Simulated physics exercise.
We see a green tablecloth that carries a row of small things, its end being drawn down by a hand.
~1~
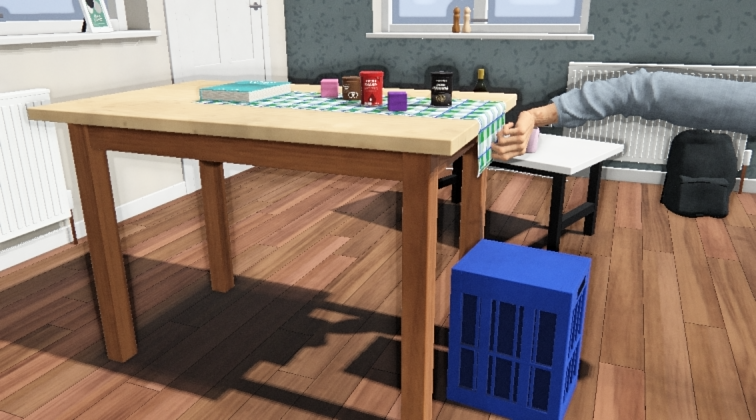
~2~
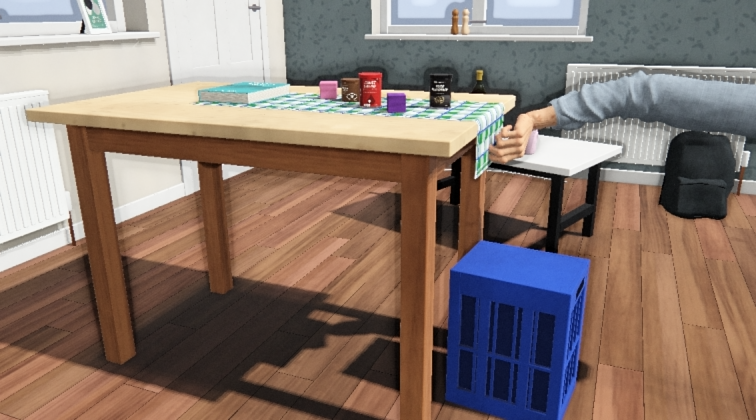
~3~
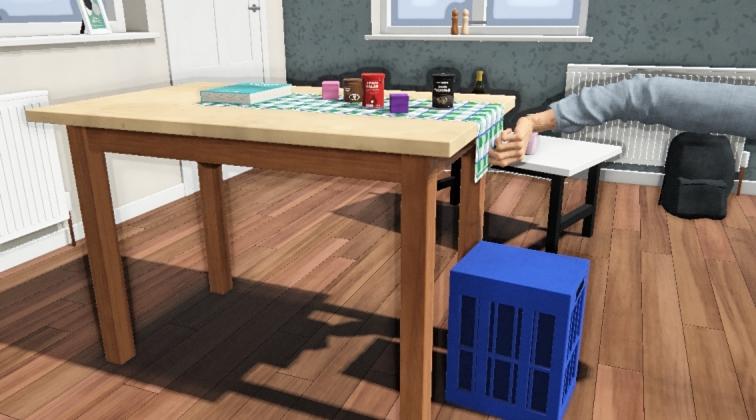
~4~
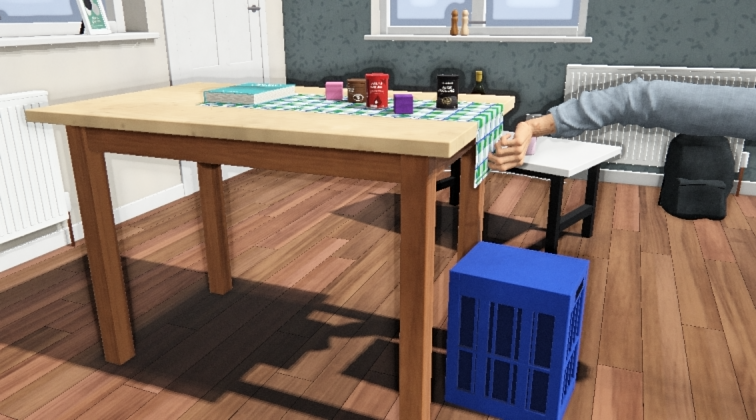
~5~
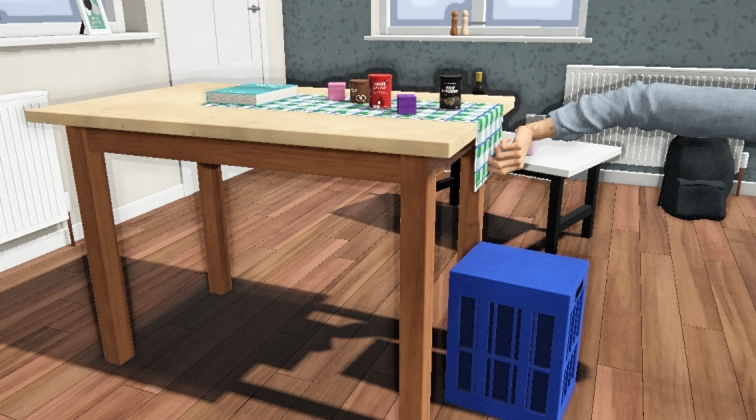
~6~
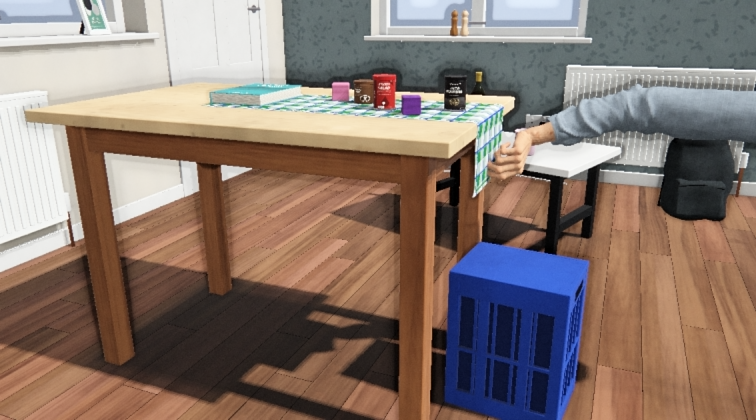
An arm in a grey-blue sleeve reaches in from the right of a wood-floored room, seen from a fixed view slightly above a wooden table. On the tabletop are a teal book and a green checked cloth carrying pink, brown, red, purple and black items, with a blue crate below. The hand slowly draws the cloth's overhanging end downward, and the items shift slightly right with it.
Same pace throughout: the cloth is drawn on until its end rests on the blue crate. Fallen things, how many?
Two come down.
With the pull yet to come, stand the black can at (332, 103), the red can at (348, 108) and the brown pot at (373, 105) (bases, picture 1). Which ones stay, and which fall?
In the end the black can rides it out, while the red can rides it out and the brown pot rides it out.
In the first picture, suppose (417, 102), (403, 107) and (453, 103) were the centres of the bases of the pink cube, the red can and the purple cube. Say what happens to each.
Of the three, the pink cube ends off the top, the red can ends off the top and the purple cube ends off the top.
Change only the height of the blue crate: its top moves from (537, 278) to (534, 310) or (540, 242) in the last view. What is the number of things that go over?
3 and 1.
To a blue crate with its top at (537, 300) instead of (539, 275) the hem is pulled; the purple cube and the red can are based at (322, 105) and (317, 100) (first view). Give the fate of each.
Observed: Purple cube remains seated; red can remains seated.
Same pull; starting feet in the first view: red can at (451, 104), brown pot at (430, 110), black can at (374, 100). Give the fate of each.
Looking at each one, the red can drops away, the brown pot drops away and the black can remains in position.
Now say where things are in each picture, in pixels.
The first frame shows hem (477, 177); black can (442, 73); purple cube (397, 92); red can (371, 72); brown pot (353, 77); pink cube (329, 80); top of the crate (539, 275).
The second frame shows hem (475, 179); black can (441, 74).
The third frame shows hem (475, 183); purple cube (399, 94).
The fourth frame shows hem (474, 188); red can (377, 75); top of the crate (538, 277).
The fifth frame shows hem (475, 192); brown pot (360, 80).
The sixth frame shows hem (473, 197); black can (456, 76); purple cube (411, 96); red can (384, 75); brown pot (365, 81); pink cube (341, 84).
A little later, hem near (487, 226); black can gone.
Next, hem on the crate; black can and purple cube gone.
When it is over, hem on the crate; black can and purple cube gone. The answer is two.
